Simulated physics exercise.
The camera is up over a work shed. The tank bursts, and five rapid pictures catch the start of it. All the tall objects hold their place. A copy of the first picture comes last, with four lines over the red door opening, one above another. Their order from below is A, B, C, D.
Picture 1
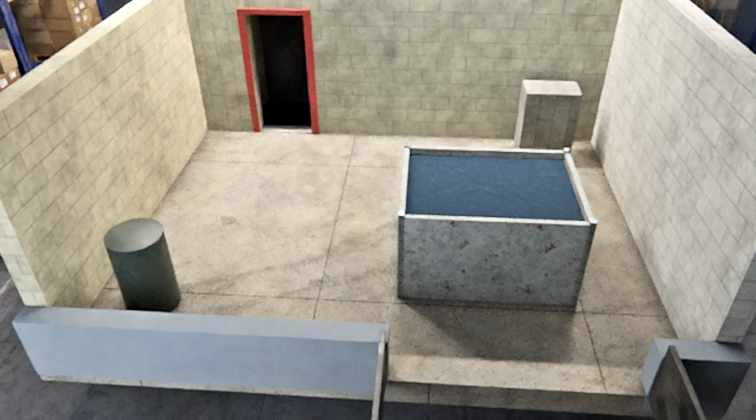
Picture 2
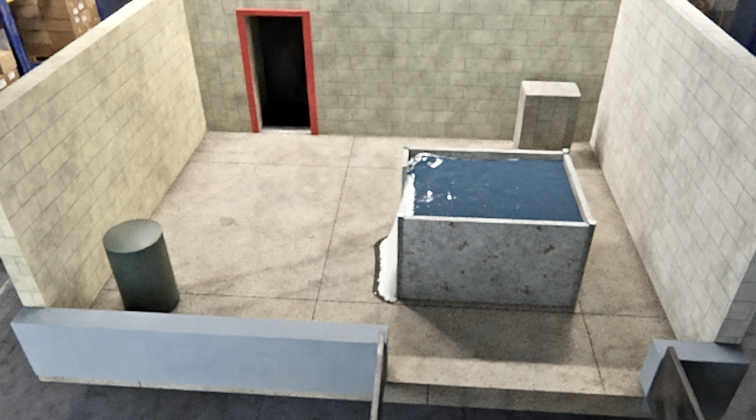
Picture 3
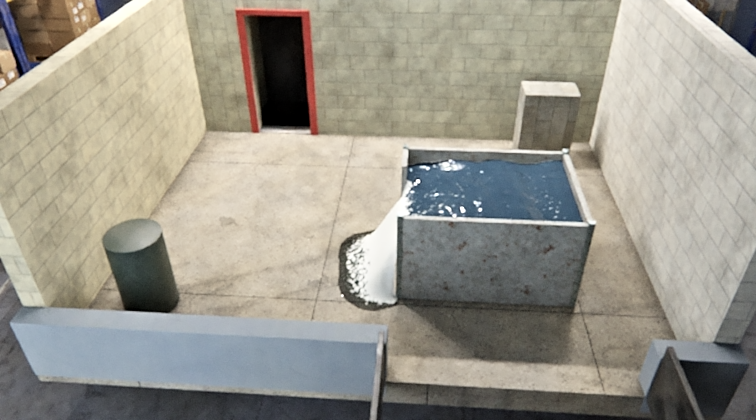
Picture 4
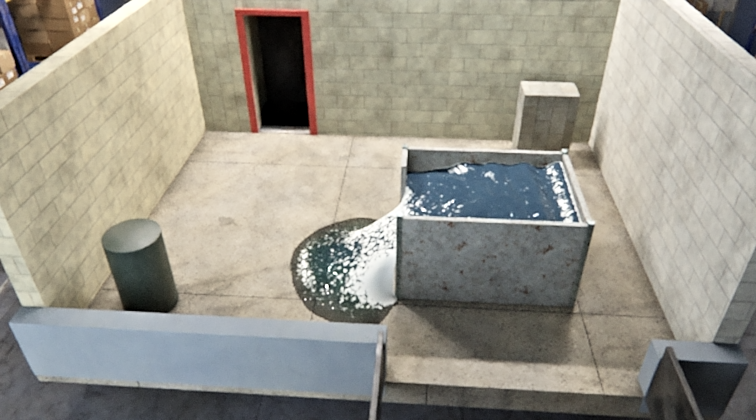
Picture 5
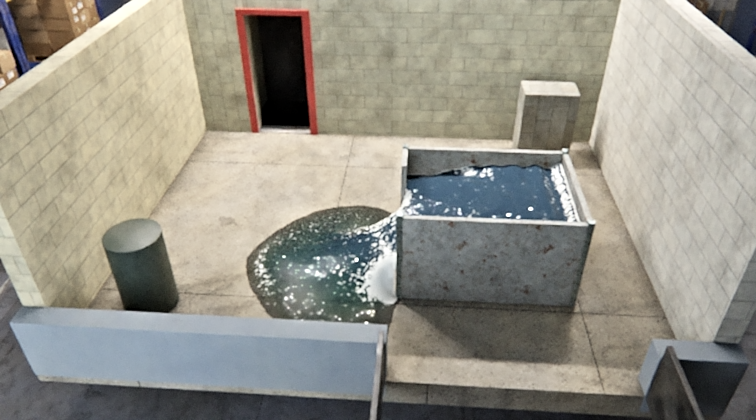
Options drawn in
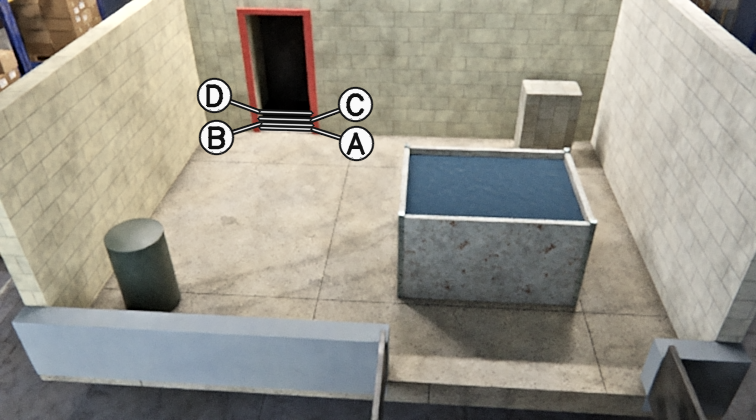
At the start, dark blue water lies still in a square grey tank within a walled yard with a red-framed doorway. White water then pours over the tank's left side onto the bare floor, and a foamy, dark puddle spreads leftward while the level in the tank drops slightly.
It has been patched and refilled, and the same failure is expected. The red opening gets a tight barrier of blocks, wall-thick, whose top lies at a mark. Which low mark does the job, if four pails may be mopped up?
It is C.
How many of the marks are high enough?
Two.
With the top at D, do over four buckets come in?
No, not at all.
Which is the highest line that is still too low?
B it is.
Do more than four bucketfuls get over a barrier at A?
Yes.
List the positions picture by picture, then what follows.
Water in the tank at rest, its middle at (490, 187); foot of the red doorway at (287, 133); open gate at (520, 327).
Water covers 1 % of the ground and shows as far out as (387, 295).
Water covers 3 % of the ground and shows as far out as (350, 243).
Water covers 7 % of the ground and shows as far out as (300, 252).
Water covers 12 % of the ground and shows as far out as (252, 266).
On the marked copy, A at (286, 128); B at (286, 124); C at (285, 119); D at (284, 112); from the bottom up A, B, C, D.
With A, some 25 bucketfuls get in.
With B, about 8 bucketfuls get in.
With C, a splash gets over, under a bucket.
With D, nothing gets over.
